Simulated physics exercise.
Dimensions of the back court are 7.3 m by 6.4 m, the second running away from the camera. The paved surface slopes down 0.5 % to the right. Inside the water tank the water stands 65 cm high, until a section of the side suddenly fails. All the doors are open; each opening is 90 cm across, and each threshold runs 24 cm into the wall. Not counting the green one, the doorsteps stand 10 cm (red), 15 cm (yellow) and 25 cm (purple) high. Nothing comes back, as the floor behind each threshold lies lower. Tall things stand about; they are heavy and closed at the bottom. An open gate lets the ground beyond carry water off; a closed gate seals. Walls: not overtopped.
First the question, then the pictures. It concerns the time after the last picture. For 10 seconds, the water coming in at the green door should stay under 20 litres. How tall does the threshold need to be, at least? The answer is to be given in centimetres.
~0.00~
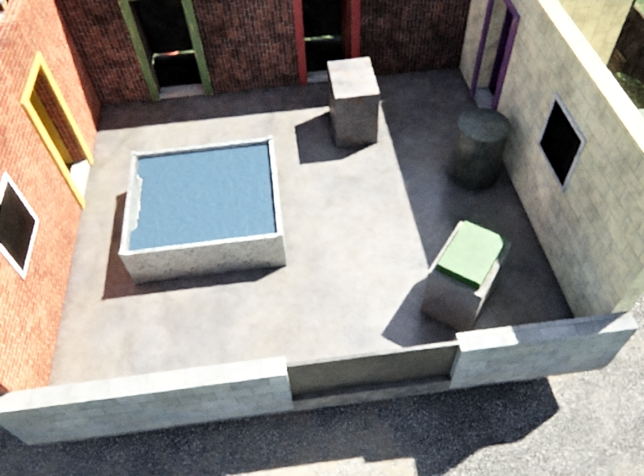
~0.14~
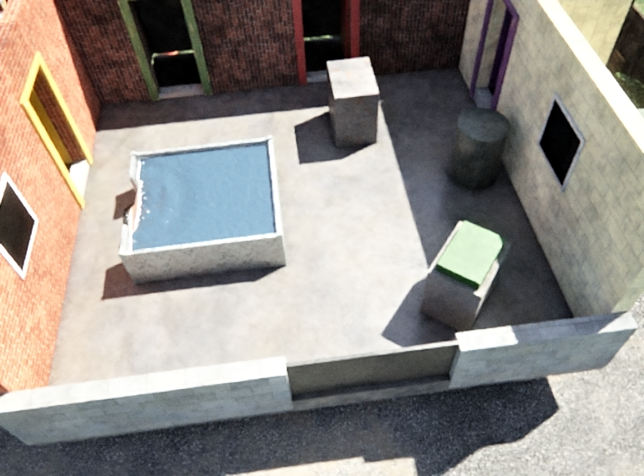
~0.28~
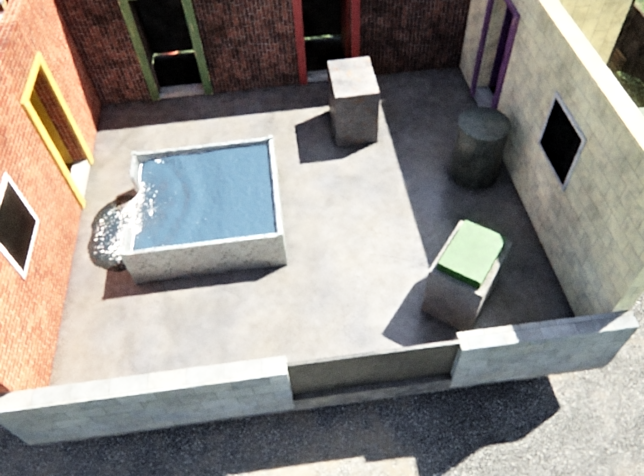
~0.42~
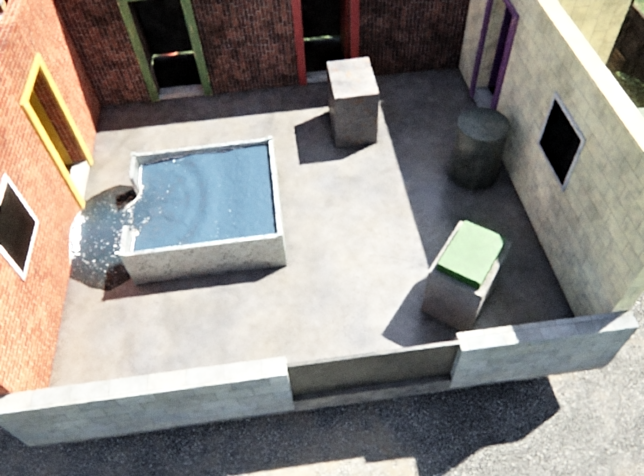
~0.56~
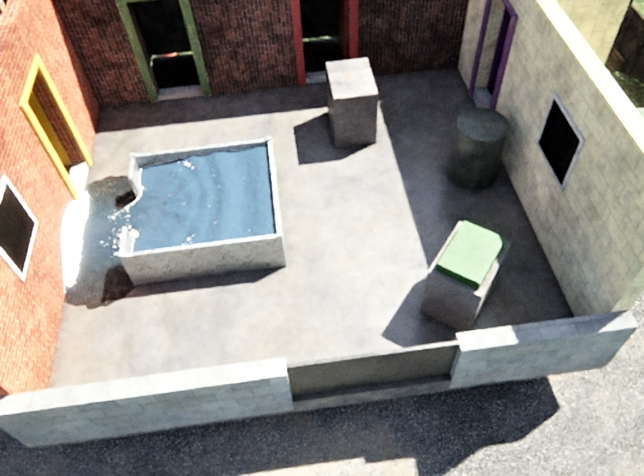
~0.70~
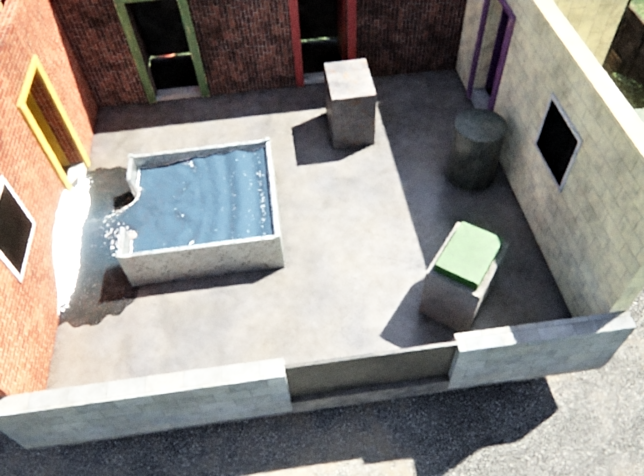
Close to 12 cm is just enough.
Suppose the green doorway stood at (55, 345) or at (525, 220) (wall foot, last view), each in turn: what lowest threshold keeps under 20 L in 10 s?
Roughly 6.5 cm for the first and 7.5 cm for the second.
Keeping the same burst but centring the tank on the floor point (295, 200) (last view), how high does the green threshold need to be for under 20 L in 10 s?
You'd need some 7.5 cm.
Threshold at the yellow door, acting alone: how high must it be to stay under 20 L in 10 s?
Yellow: 17 cm.
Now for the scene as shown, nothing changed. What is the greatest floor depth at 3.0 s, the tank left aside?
Max depth: Near 29 cm.
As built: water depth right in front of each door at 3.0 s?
In cm - red: 0, yellow: 16, purple: 0, green: 16.
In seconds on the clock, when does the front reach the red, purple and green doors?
Arrives: Red 3.4 s / purple 5.5 s / green 2.0 s.
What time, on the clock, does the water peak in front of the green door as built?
Roughly at 2.8 s.
After 1.4 s water covers 15 % of the floor, deepest (47 cm) near (86, 235); it has not reached the green door.
After 3.0 s water covers 35 % of the floor, deepest (29 cm) near (41, 420); 16 cm at the green door, 9 litres in over its 10 cm threshold.
After 10.0 s water covers 100 % of the floor, deepest (12 cm) near (502, 227); 6 cm at the green door, 36 litres in over its 10 cm threshold.
At the green door as built, the water arrived by 2.0 s and peaked near 17 cm at 2.8 s.
Run again over the same 10 s with other heights there, 36 litres in over 10 cm, 9 litres over 14 cm. The limit of 20 litres is kept from about 12 cm up.
